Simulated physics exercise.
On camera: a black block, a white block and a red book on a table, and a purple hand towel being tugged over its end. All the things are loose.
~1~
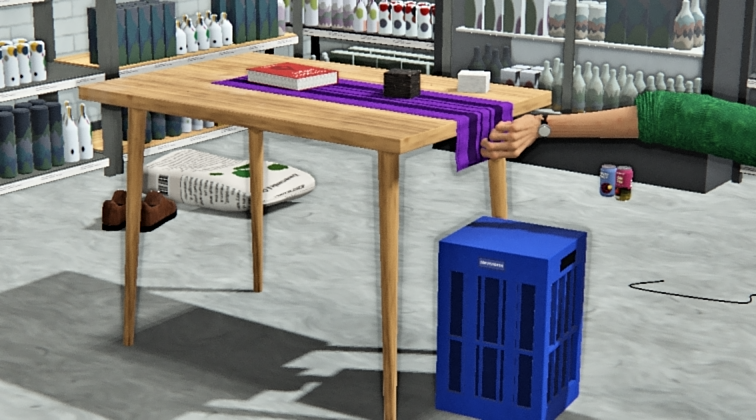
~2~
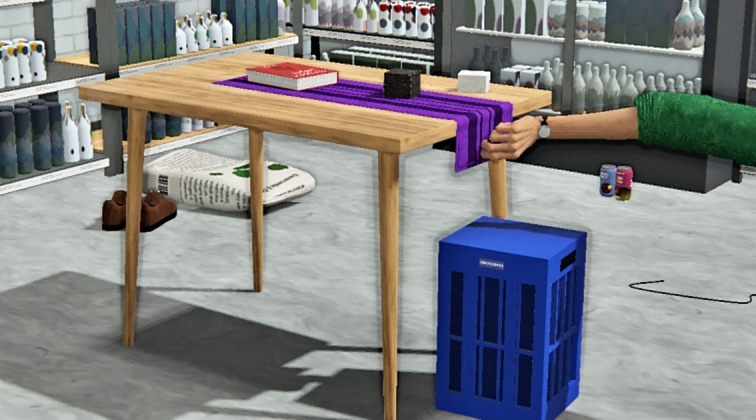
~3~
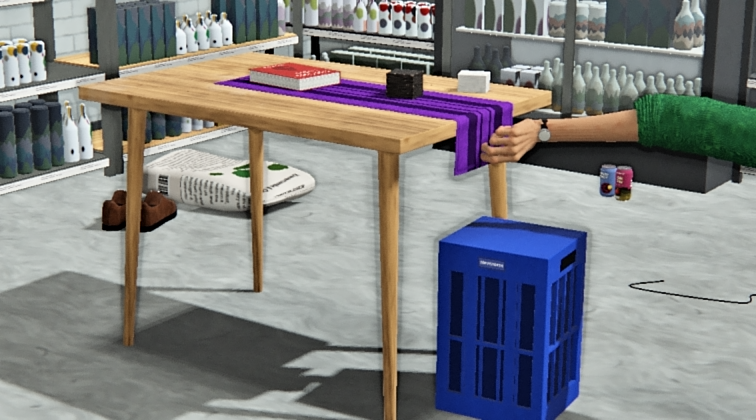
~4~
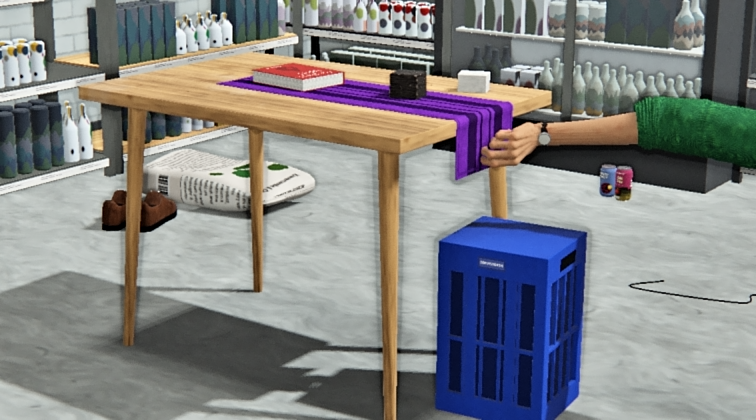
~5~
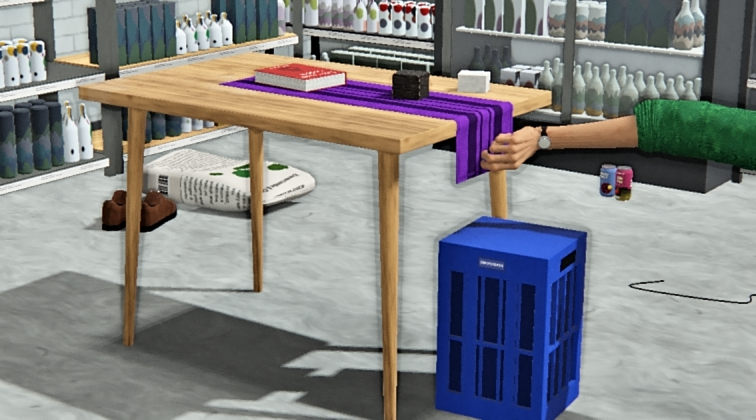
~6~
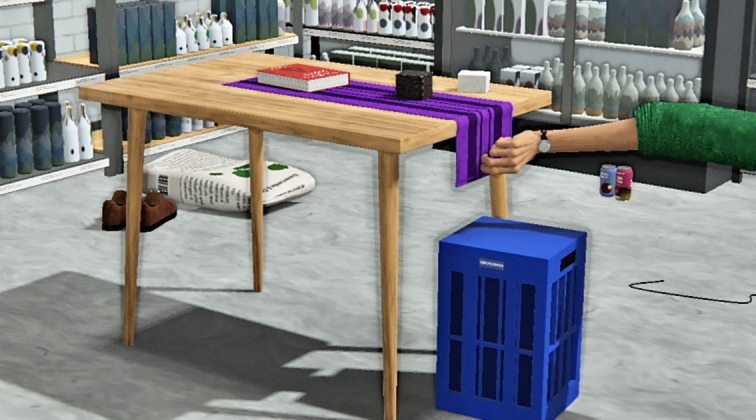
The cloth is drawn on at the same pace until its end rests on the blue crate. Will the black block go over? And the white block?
As it turns out, the black block remains up there, the white block keeps clear of the edge.
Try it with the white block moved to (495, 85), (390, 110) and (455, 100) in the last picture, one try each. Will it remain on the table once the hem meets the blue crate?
First place: Holds its place on top; second place: Stays on; third place: Falls off.
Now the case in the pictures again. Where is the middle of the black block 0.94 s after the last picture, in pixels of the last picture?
Around (460, 92).
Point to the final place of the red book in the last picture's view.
Close to (344, 83).
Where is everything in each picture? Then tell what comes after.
The first picture shows hand towel end (457, 172); black block (402, 71); white block (474, 73); red book (292, 70); top of the crate (519, 246).
The second picture shows hand towel end (455, 172), far hem (211, 84); white block (474, 73); white block stands beside the cloth.
The third picture shows hand towel end (454, 175); black block (405, 72).
The fourth picture shows hand towel end (456, 180), far hem (216, 85); white block (474, 73).
The fifth picture shows hand towel end (457, 184); black block (411, 72).
The sixth picture shows hand towel end (456, 187), far hem (222, 85); black block (414, 73); white block (474, 73); top of the crate (519, 246).
Then, 0.44 s after the last picture, hem going down; black block carried along near (438, 89); white block unmoved.
Then, 0.94 s after the last picture, hem on the crate; black block carried along near (460, 92); white block unmoved.
At rest, hem on the crate; black block carried along near (460, 92); white block unmoved. The black block keeps clear of the edge and the white block stays on the table.
